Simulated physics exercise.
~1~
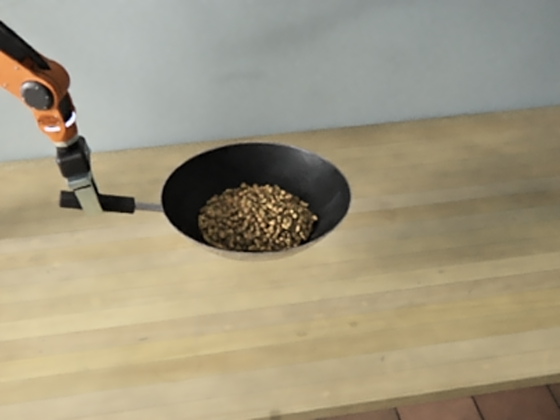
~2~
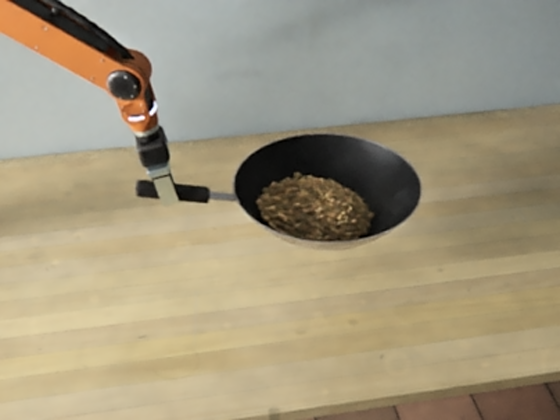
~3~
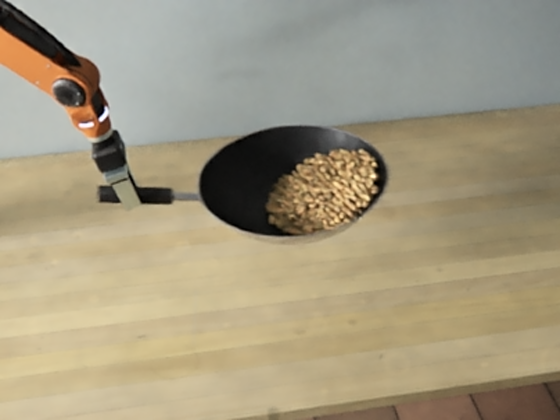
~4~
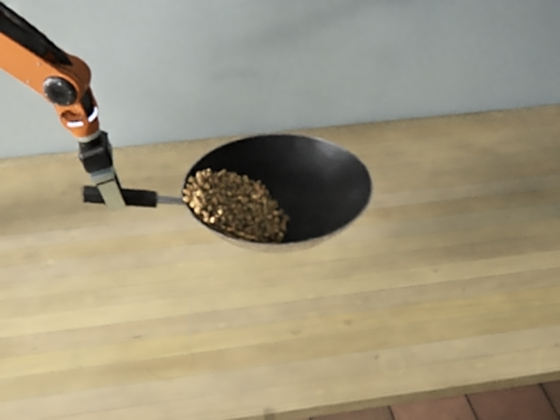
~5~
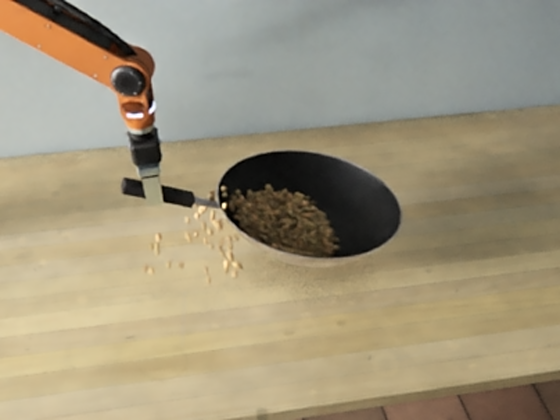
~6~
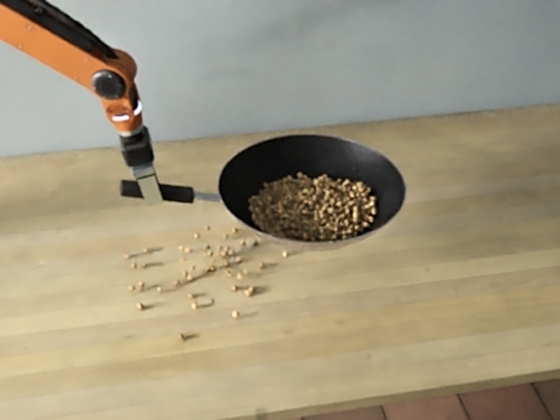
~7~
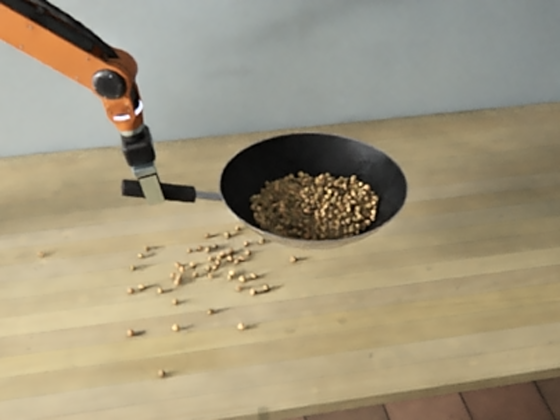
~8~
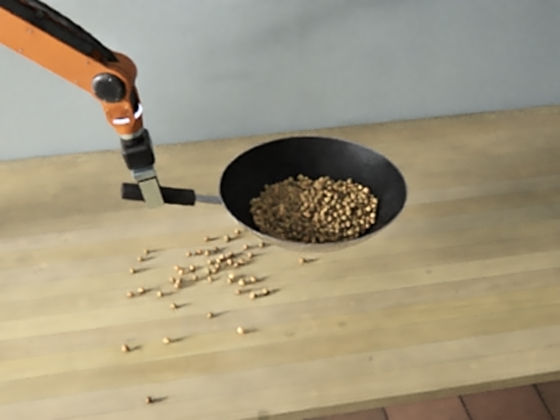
An orange robot arm at the upper left grips the handle of a black wok holding a heap of small tan chickpeas, above a pale wooden tabletop against a grey wall, seen from above at a slight sway. The arm moves the wok to the right, then back left, and the chickpeas slide to the right side and then pile against the handle side. As the wok swings right again, some spill over the rim near the handle and scatter across the wood. The wok then stays nearly still, most chickpeas inside, a small portion lying on the table.
